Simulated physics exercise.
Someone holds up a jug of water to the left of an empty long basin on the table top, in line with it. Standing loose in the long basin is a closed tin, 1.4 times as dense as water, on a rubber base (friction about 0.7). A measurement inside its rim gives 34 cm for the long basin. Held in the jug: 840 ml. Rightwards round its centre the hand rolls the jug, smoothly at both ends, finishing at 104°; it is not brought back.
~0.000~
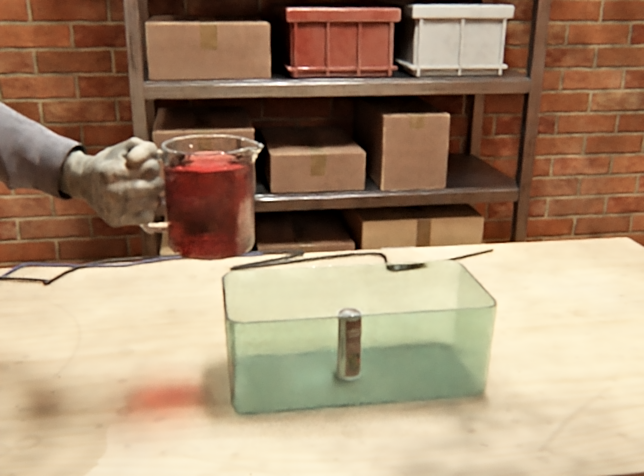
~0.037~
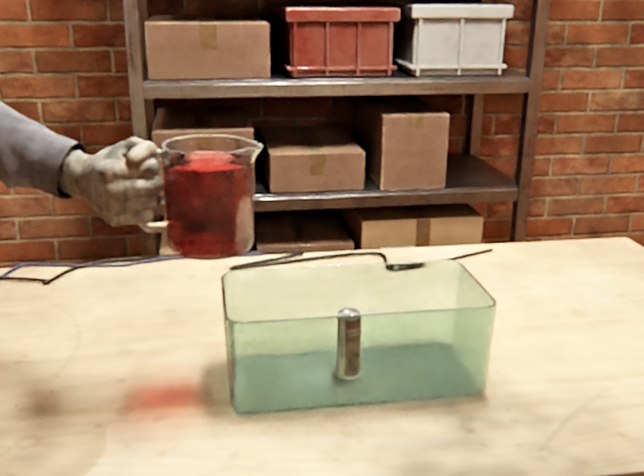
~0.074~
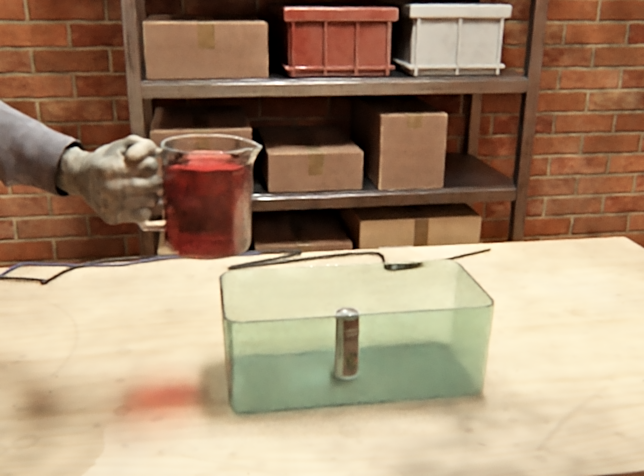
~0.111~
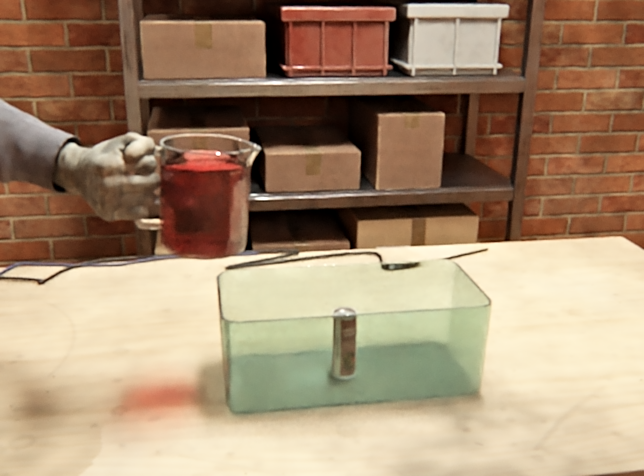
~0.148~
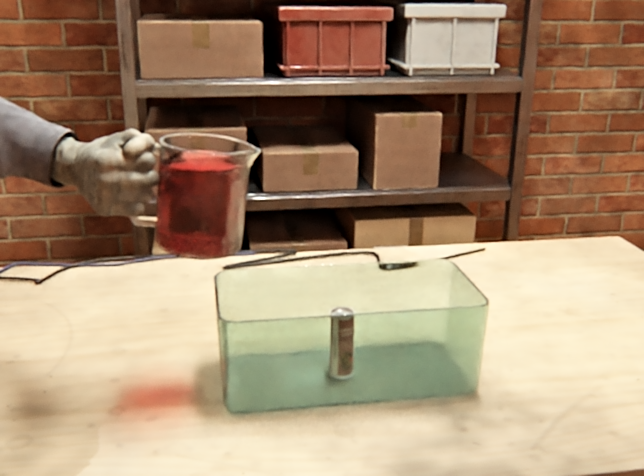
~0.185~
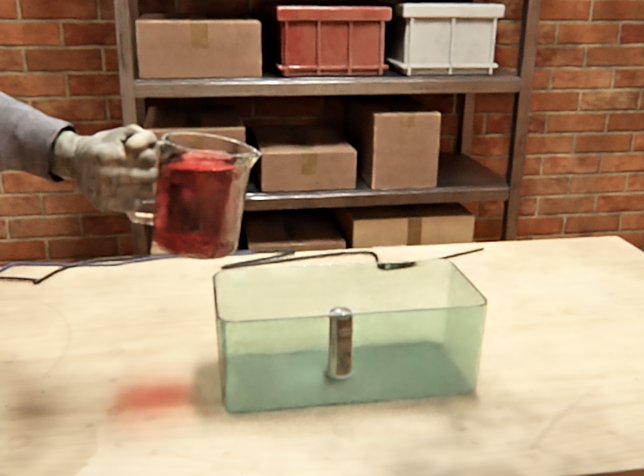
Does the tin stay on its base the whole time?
It tumbles.
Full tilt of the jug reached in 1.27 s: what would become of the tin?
Result: Tin tipped over.
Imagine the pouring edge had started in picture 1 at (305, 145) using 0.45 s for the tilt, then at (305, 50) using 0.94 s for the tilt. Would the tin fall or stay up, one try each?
Trial 1 - tin stays standing; trial 2 - tin stays standing.
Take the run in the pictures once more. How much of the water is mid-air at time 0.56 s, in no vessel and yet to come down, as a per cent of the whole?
Near 14 per cent at that time.
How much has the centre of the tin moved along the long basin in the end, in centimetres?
It finishes around 9.0 cm from where it began.
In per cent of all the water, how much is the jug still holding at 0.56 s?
84 %.
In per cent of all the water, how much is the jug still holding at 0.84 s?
Share remaining: Approx. 32 %.
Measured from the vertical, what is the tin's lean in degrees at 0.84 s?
Looks like some 0 degrees from vertical upright.
After 0.56 s the tilt is 68° and 83 per cent is still to pour; the tin stands where it began.
After 0.84 s the tilt is 101° and 33 per cent is still to pour; the tin stands 1 cm from where it began.
After 1.13 s the tilt is 104° and 5 per cent is still to pour; the tin leans 40°.
After 1.44 s the tilt is 104° and 0 per cent is still to pour; the tin lies on its side.
In the end the tin lies on its side.
